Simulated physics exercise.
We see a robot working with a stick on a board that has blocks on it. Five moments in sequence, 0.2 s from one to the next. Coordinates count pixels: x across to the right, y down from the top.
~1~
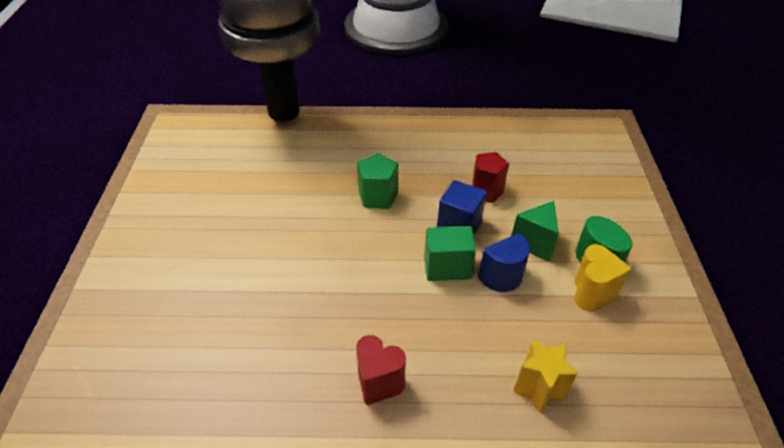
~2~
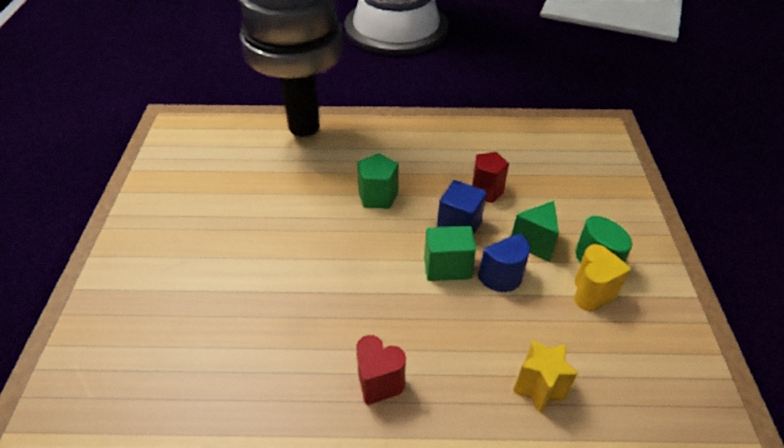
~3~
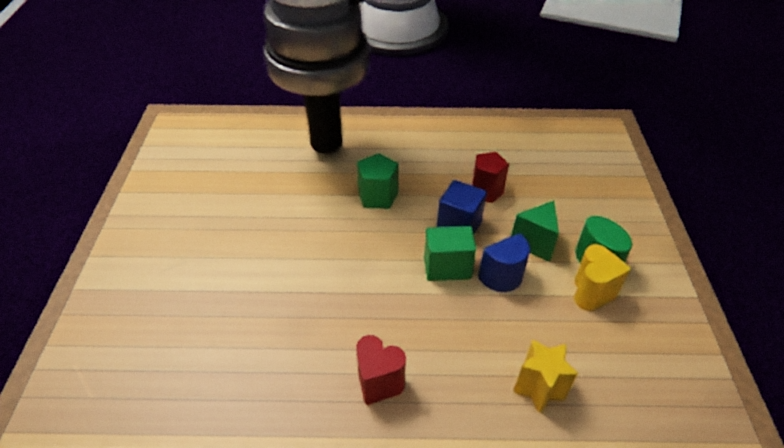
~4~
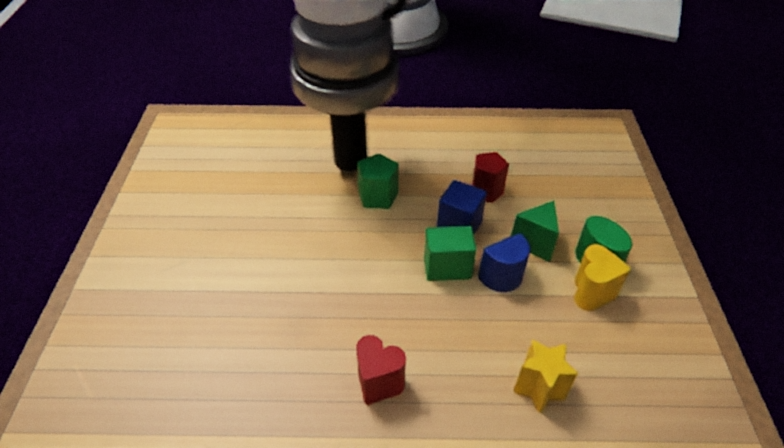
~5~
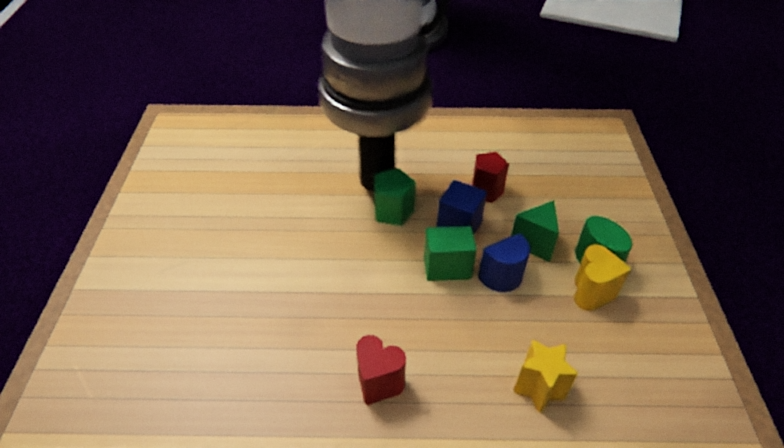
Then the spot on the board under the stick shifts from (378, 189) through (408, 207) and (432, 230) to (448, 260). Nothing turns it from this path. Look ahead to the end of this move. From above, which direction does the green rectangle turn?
Rotates counter-clockwise.
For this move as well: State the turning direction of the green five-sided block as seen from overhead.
Twists clockwise.
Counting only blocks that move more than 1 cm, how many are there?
My forecast: 3 or more.
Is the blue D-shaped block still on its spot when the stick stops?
Yes.
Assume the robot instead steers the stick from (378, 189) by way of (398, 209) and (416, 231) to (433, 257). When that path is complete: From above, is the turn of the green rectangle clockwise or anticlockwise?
Direction: Anticlockwise.
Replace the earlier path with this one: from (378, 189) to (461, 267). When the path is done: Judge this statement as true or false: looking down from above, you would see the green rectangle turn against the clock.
That claim is true.
What follows on the original path. One third of the way, stick (408, 198); green five-sided block (416, 204), turned 25° clockwise.
Two thirds of the way, stick (433, 222); green five-sided block (423, 229), turned 40° clockwise; green rectangle (456, 250), turned 30° anticlockwise; blue four-sided block (473, 200), turned 30° anticlockwise.
At the end, stick (449, 252); green five-sided block (420, 250), turned 80° clockwise; green rectangle (461, 269), turned 55° anticlockwise; blue four-sided block (478, 203), turned 45° anticlockwise; blue D-shaped block unmoved.
